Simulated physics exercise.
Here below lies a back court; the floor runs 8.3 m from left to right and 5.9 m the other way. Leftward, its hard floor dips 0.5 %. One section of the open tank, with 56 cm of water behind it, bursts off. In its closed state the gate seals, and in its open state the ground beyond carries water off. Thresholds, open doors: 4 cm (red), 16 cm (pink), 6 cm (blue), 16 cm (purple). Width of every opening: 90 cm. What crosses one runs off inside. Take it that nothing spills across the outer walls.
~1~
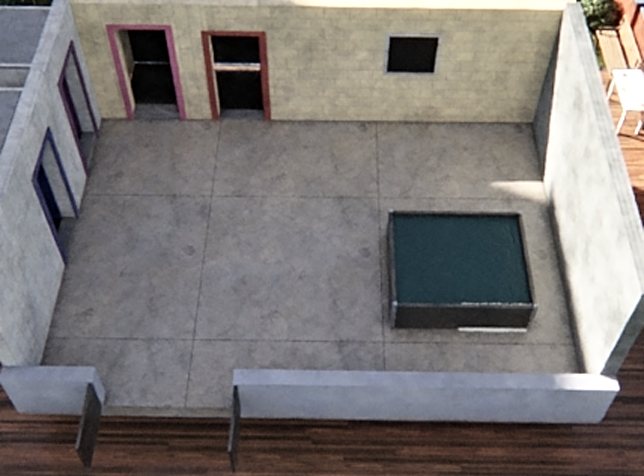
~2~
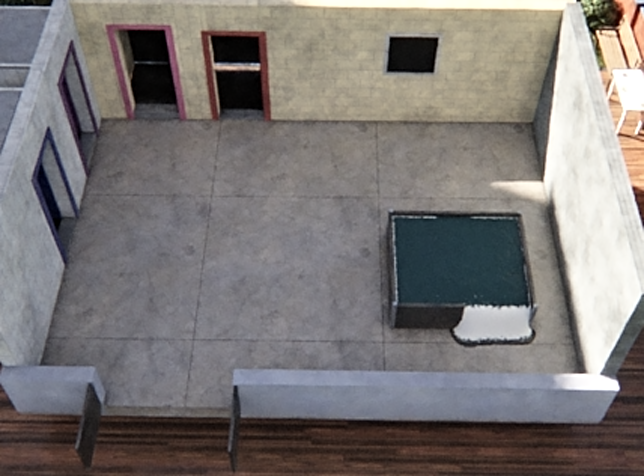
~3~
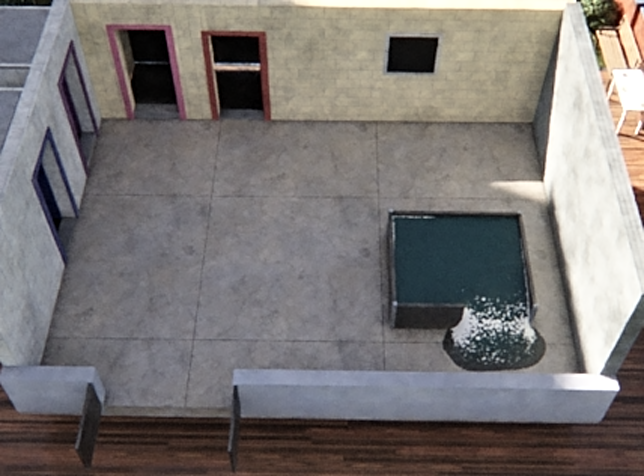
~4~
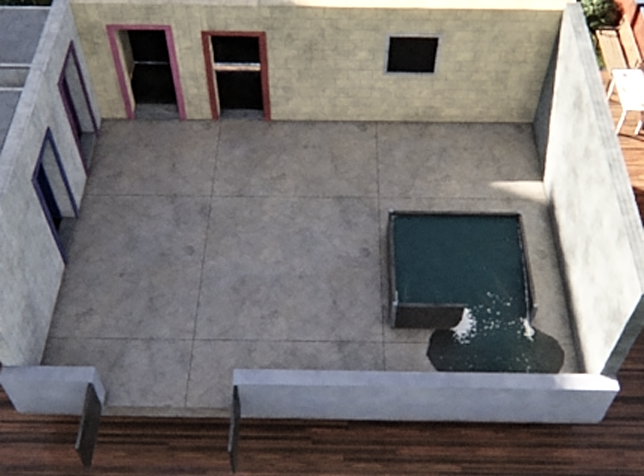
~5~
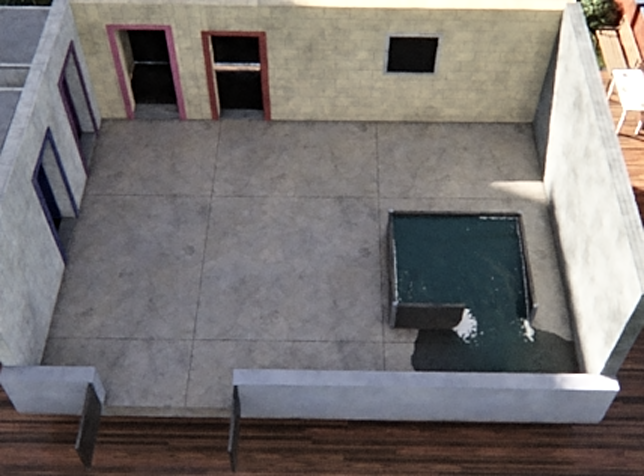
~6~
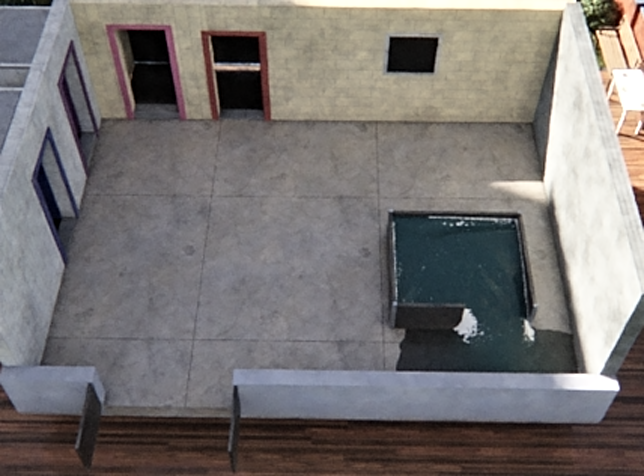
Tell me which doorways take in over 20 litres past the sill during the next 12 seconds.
In the end the red door will hold enough water back, the pink door will hold enough water back, the blue door will hold enough water back, the purple door will hold enough water back.
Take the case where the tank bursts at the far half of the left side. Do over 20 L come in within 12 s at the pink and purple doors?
Measured against that limit, pink comes out short of it and purple comes out short of it.
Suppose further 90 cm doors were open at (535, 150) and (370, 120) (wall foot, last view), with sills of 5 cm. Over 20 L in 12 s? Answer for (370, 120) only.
Well, for that spot the inflow stays beneath the mark.
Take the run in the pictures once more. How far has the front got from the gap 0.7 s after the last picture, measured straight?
That comes to near 3.0 m out.
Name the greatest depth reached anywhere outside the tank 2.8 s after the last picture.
It tops out at some 25 cm.
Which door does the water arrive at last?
It would be the pink one.
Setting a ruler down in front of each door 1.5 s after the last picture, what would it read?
In centimetres, the red door has 0, the pink door 0, the blue door 0 and the purple door 0.
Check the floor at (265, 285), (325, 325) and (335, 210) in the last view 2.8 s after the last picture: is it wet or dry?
Submerged, submerged, untouched.
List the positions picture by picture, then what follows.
Still water, 56 cm deep, in the open tank at (459, 260), in the first picture.
Water pours out at (495, 319) and has run 0.6 m, to (457, 334); typically 10 cm deep outside, 56 cm at the open tank's back, in the second picture.
The front is at (459, 361), 0.9 m from the gap at (494, 321); 0.8 m2 of floor is under water; 56 cm left at the back of the open tank, in the third picture.
Water pours out at (494, 321) and has run 1.3 m, to a hidden place; typically 7 cm deep outside, 56 cm at the open tank's back, in the fourth picture.
The front is at a hidden place, 1.5 m from the gap at (494, 321); 2.3 m2 of floor is under water; 55 cm left at the back of the open tank, in the fifth picture.
The front is at a hidden place, 1.8 m from the gap at (494, 321); 2.6 m2 of floor is under water; 48 cm left at the back of the open tank, in the sixth picture.
Then, 0.7 s after the last picture water covers 10 % of the floor and is deepest (54 cm) near (571, 397); red door not reached, pink door not reached, blue door not reached, purple door not reached.
Then, 1.5 s after the last picture water covers 20 % of the floor and is deepest (38 cm) near (571, 397); red door not reached, pink door not reached, blue door not reached, purple door not reached.
Then, 2.8 s after the last picture water covers 40 % of the floor and is deepest (25 cm) near (521, 386); red door not reached, pink door not reached, blue door not reached, purple door not reached.
Then, 6.3 s after the last picture water covers 80 % of the floor and is deepest (14 cm) near (547, 397); red door 2 cm at the sill, 0 L in, pink door not reached, blue door 7 cm at the sill, 5 L in, purple door 4 cm at the sill, 0 L in.
Then, 11.3 s after the last picture water covers 95 % of the floor and is deepest (10 cm) near (88, 216); red door 5 cm at the sill, 2 L in, pink door 8 cm at the sill, 0 L in, blue door 6 cm at the sill, 7 L in, purple door 9 cm at the sill, 0 L in.
